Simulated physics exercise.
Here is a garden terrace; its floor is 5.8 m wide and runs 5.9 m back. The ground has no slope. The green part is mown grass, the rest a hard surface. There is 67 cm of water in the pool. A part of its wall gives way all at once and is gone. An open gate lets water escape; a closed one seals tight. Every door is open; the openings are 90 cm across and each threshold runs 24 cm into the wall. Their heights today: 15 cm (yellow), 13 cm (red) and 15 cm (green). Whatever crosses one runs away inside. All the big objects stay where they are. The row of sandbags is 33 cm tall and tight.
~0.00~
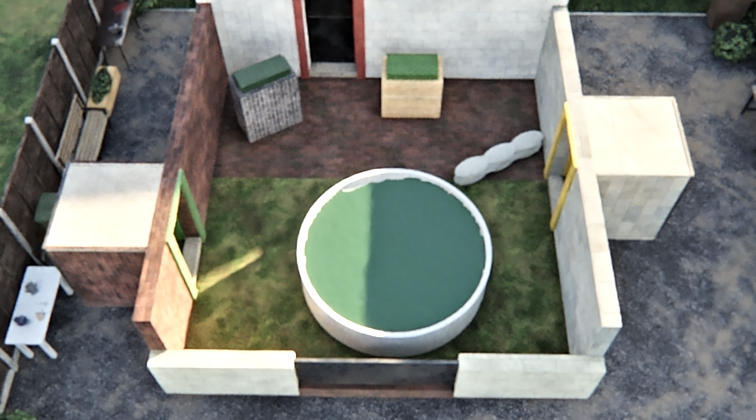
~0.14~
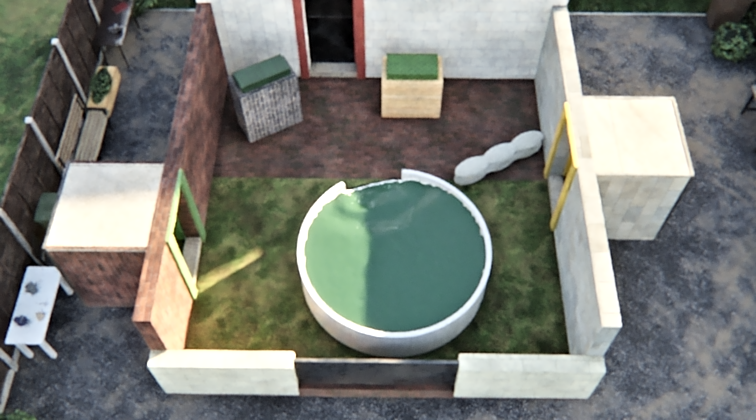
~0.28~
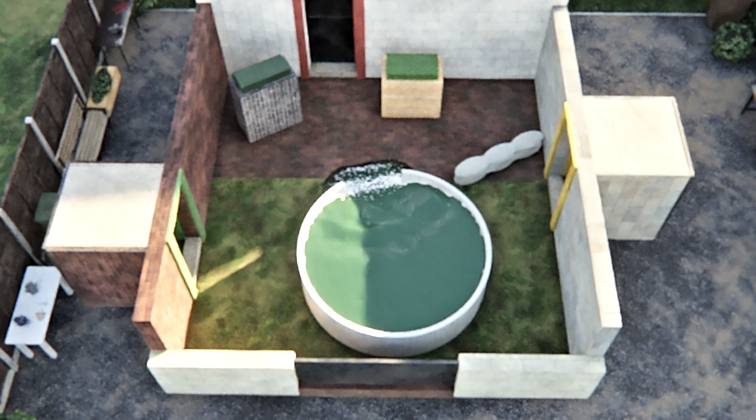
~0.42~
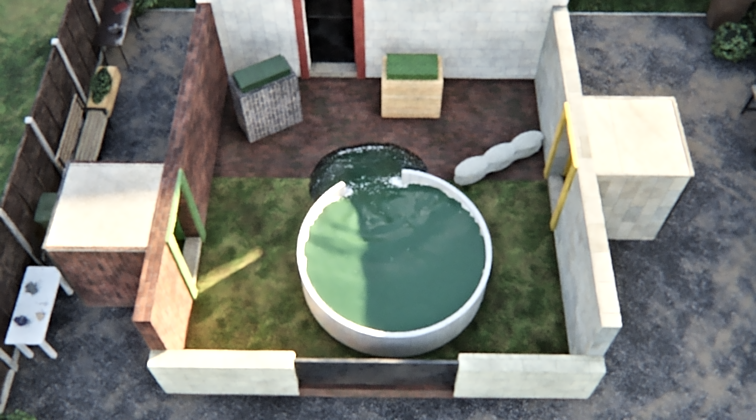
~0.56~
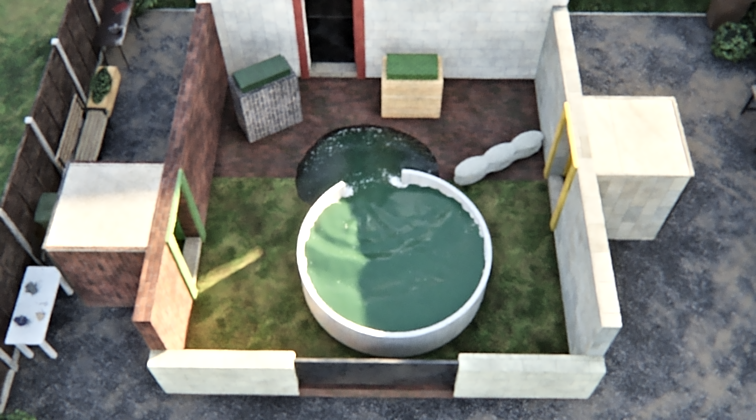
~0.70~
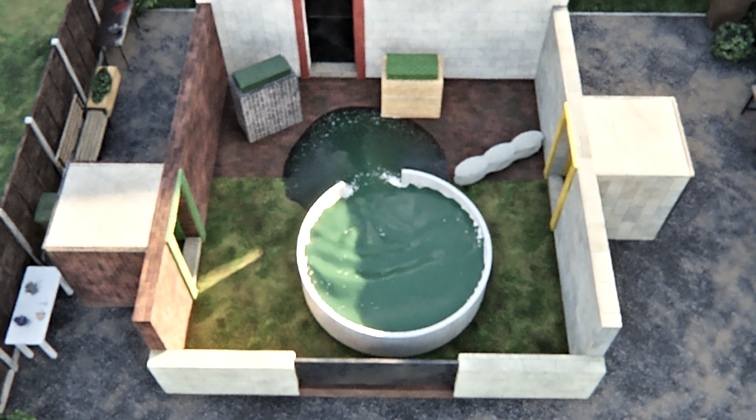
Green water in a round, white-walled pool lies still inside a walled garden terrace, until a section of the far rim disappears. Water pours through the gap with white froth, then spreads in a widening dark, rounded sheet over the paving toward the house, while ripples cross the pool's surface.
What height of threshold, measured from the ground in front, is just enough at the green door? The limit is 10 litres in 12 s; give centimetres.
Close to 9.5 cm is just enough.
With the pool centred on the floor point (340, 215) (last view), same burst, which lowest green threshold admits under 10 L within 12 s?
About 9.0 cm.
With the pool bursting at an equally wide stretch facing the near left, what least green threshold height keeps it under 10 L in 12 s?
Some 20 cm.
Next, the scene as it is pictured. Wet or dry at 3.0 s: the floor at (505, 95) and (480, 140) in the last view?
In that order: Under water, wet.
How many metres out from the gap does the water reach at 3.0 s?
Roughly 4.0 m.
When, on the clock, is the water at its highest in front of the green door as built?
At about 12.0 s.
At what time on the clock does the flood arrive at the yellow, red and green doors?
Yellow 3.2 s, red 1.0 s, green 3.2 s.
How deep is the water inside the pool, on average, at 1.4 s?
Roughly 53 cm on average.
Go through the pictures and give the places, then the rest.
The pool at (394, 250) is whole and still, 67 cm deep; the green door at (185, 234) is dry, in the first picture.
The gap is on the far side, the front 0.3 m out at a hidden place; the back of the pool holds 67 cm, in the second picture.
The front is at (345, 170), 0.8 m from the gap on the far side; 0.9 m2 of floor is wet, 67 cm left at the back, in the third picture.
The gap is on the far side, the front 1.2 m out at (346, 150); the back of the pool holds 67 cm, in the fourth picture.
The front is at (350, 129), 1.6 m from the gap on the far side; 3.0 m2 of floor is wet, 67 cm left at the back, in the fifth picture.
Water pours out on the far side and has run 2.0 m, to (341, 111); about 6 cm deep outside, 67 cm at the back; the green door at (185, 234), 3.1 m from the gap, is still 2.0 m from the nearest water, in the sixth picture.
After 1.4 s water covers 30 % of the floor, deepest (37 cm) near (369, 193); it has not reached the green door.
After 3.0 s water covers 55 % of the floor, deepest (31 cm) near (333, 89); it has not reached the green door.
After 12.0 s water covers 95 % of the floor, deepest (16 cm) near (195, 295); 15 cm at the green door, 0 litres in over its 15 cm threshold.
At the green door as built, the water arrived by 3.1 s and peaked near 15 cm at 12.0 s.
Run again over the same 12 s with other heights there, 17 litres in over 8.5 cm, 2 litres over 11.5 cm. The limit of 10 litres is kept from about 9.5 cm up.
